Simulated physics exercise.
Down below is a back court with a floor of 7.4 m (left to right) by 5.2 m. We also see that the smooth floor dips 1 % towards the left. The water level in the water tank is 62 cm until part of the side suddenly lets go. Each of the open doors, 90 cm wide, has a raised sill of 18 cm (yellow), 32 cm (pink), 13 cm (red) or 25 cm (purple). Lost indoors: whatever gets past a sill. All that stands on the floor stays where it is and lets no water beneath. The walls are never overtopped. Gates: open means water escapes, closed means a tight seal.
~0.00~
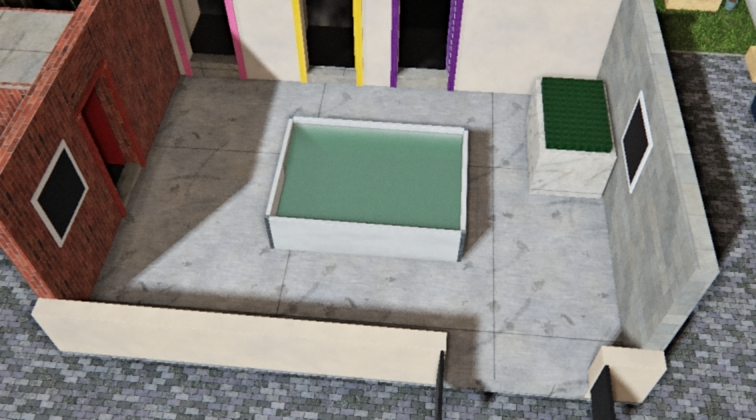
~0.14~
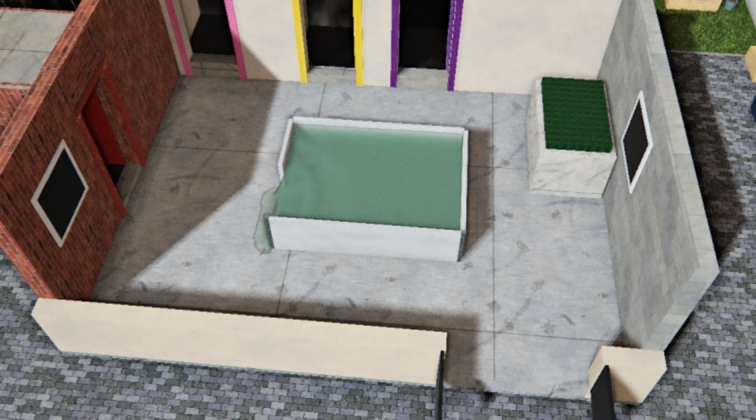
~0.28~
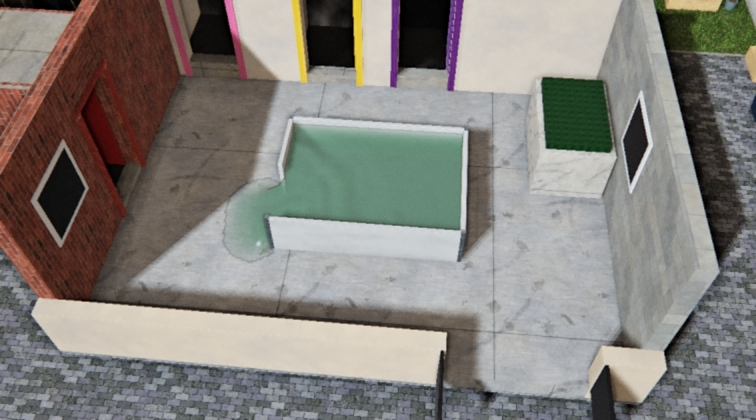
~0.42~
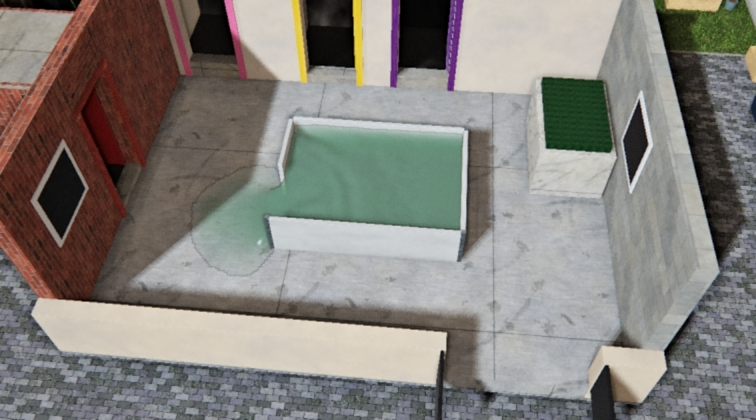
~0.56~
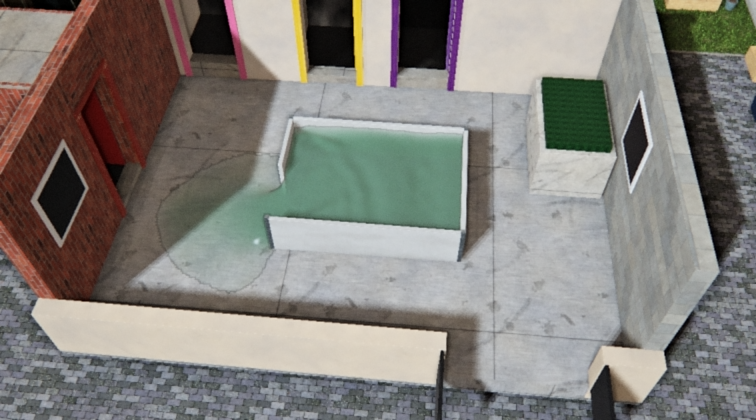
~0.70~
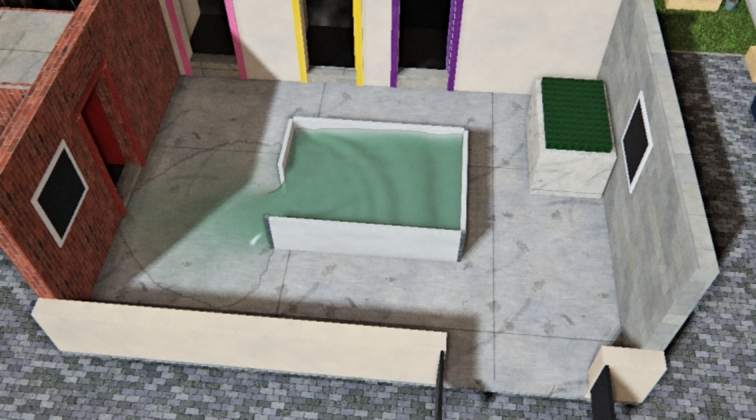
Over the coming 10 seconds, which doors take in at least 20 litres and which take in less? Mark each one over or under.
Yellow door - under; pink door - under; red door - over; purple door - under.
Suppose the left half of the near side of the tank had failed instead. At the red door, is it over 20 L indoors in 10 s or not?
Measured against that limit, the red door stays within it.
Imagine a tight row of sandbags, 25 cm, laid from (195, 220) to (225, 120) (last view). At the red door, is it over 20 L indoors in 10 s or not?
Limit check - red: Pass, within.
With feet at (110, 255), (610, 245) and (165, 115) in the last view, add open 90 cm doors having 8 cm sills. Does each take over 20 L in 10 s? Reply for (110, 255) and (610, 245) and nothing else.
Door 1: Higher; door 2: Lower.
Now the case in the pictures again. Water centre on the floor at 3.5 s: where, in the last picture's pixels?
Near (283, 212).
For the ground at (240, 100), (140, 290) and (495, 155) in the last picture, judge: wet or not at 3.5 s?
Respectively: Got hit, got hit, was missed.
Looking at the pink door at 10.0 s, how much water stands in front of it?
Some 12.0 centimetres of depth.
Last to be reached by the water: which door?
Answer: The purple door.
After 1.4 s water covers 25 % of the floor and is deepest (40 cm) near (274, 225); yellow door not reached, pink door not reached, red door 27 cm at the sill, 34 L in, purple door not reached.
After 2.2 s water covers 25 % of the floor and is deepest (42 cm) near (93, 294); yellow door not reached, pink door not reached, red door 31 cm at the sill, 113 L in, purple door not reached.
After 3.5 s water covers 40 % of the floor and is deepest (30 cm) near (79, 328); yellow door not reached, pink door 18 cm at the sill, 0 L in, red door 26 cm at the sill, 224 L in, purple door not reached.
After 6.0 s water covers 80 % of the floor and is deepest (22 cm) near (181, 75); yellow door 6 cm at the sill, 0 L in, pink door 18 cm at the sill, 0 L in, red door 20 cm at the sill, 302 L in, purple door 3 cm at the sill, 0 L in.
After 10.0 s water covers 100 % of the floor and is deepest (14 cm) near (79, 328); yellow door 5 cm at the sill, 0 L in, pink door 12 cm at the sill, 0 L in, red door 13 cm at the sill, 327 L in, purple door 5 cm at the sill, 0 L in.
